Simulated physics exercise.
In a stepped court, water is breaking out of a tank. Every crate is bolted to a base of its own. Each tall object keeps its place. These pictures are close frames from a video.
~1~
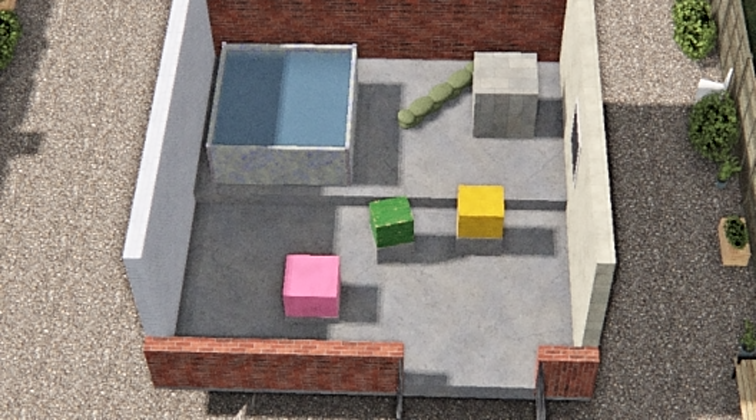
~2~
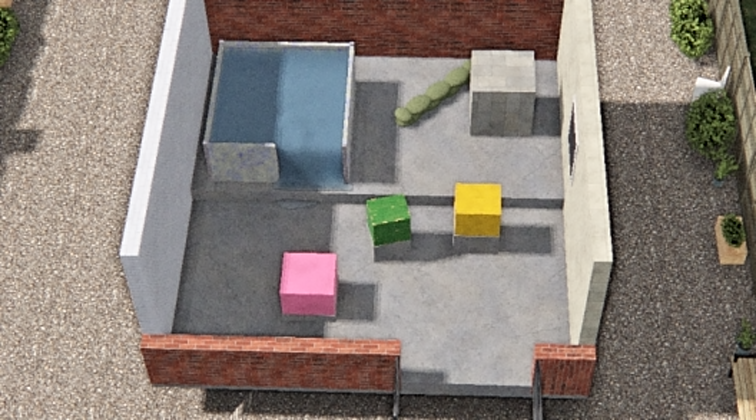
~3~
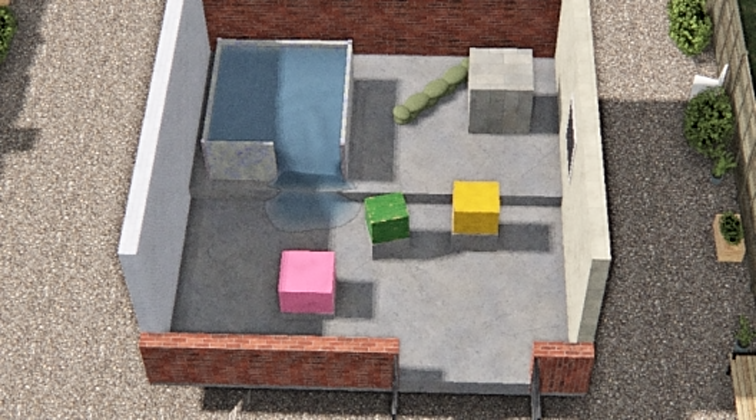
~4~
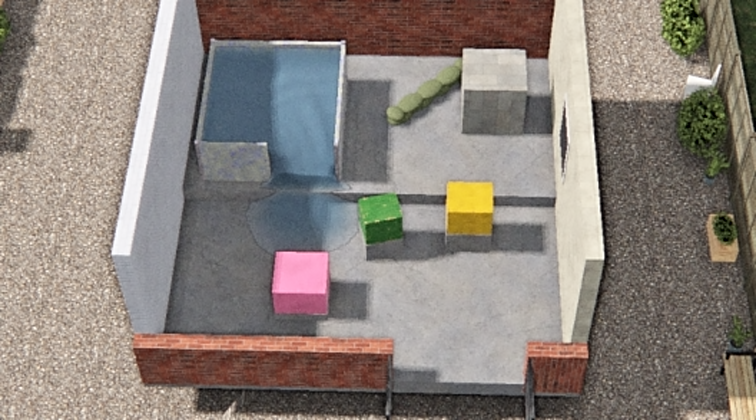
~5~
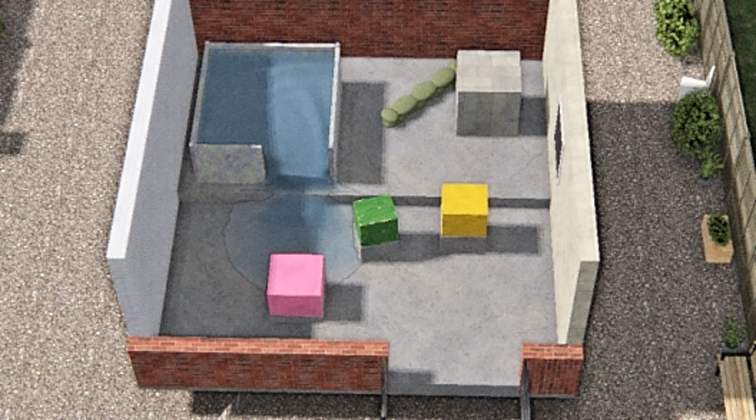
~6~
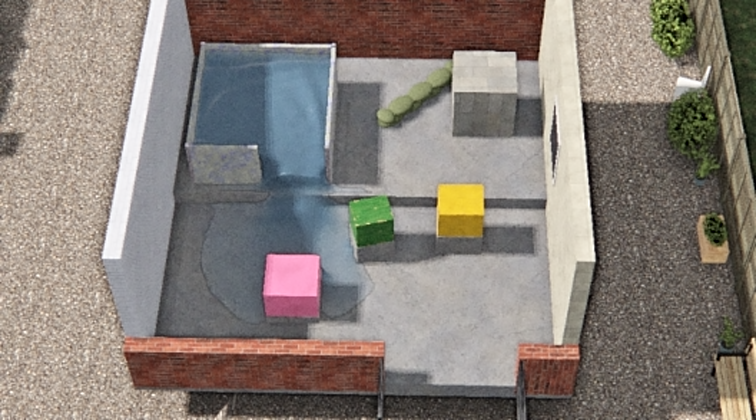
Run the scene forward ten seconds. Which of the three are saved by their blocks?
The green crate will have no water on it, the yellow crate will have no water on it, the pink crate will have water on it.
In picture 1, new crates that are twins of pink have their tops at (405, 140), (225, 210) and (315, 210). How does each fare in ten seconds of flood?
Result, in sequence: Is missed, is inundated, is inundated.
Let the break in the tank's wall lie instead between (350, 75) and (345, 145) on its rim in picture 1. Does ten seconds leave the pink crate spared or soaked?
In my view the pink one is never reached.
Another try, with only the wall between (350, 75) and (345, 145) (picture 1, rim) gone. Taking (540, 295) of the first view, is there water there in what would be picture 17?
I reckon it ends up drenched.
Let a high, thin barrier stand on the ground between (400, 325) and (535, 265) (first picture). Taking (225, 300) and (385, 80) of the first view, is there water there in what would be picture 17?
As listed: Wet, dry.
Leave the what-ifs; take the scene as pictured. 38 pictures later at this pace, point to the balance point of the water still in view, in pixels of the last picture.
I'd say around (320, 238).
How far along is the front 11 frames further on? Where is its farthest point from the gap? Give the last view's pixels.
Farthest reach: About (544, 372).
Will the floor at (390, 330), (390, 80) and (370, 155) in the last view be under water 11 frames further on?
Status by point, in sequence: Waterlogged; unwetted; unwetted.
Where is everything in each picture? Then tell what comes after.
The first frame shows still water in the water tank at (284, 98).
In the second frame, water pours out at (311, 170) and has run to (350, 185).
In the third frame, water pours out at (309, 169) and has run to (278, 225).
In the fourth frame, water pours out at (303, 171) and has run to (281, 253).
In the fifth frame, the front is at a hidden place, out from the gap at (298, 173).
In the sixth frame, the front is at (250, 318), out from the gap at (294, 173).
A moment on, water covers 35 % of the floor; the green crate water round its plinth, the yellow crate water round its plinth, the pink crate water round its plinth.
Next, water covers 50 % of the floor; the green crate water round its plinth, the yellow crate water round its plinth, the pink crate water round its plinth.
Then, water covers 60 % of the floor; the green crate water round its plinth, the yellow crate water round its plinth, the pink crate water round its plinth.
Later, water covers 60 % of the floor; the green crate water round its plinth, the yellow crate water round its plinth, the pink crate water round its plinth.
In the end, water covers 60 % of the floor; the green crate stayed above the water, the yellow crate stayed above the water, the pink crate was topped.
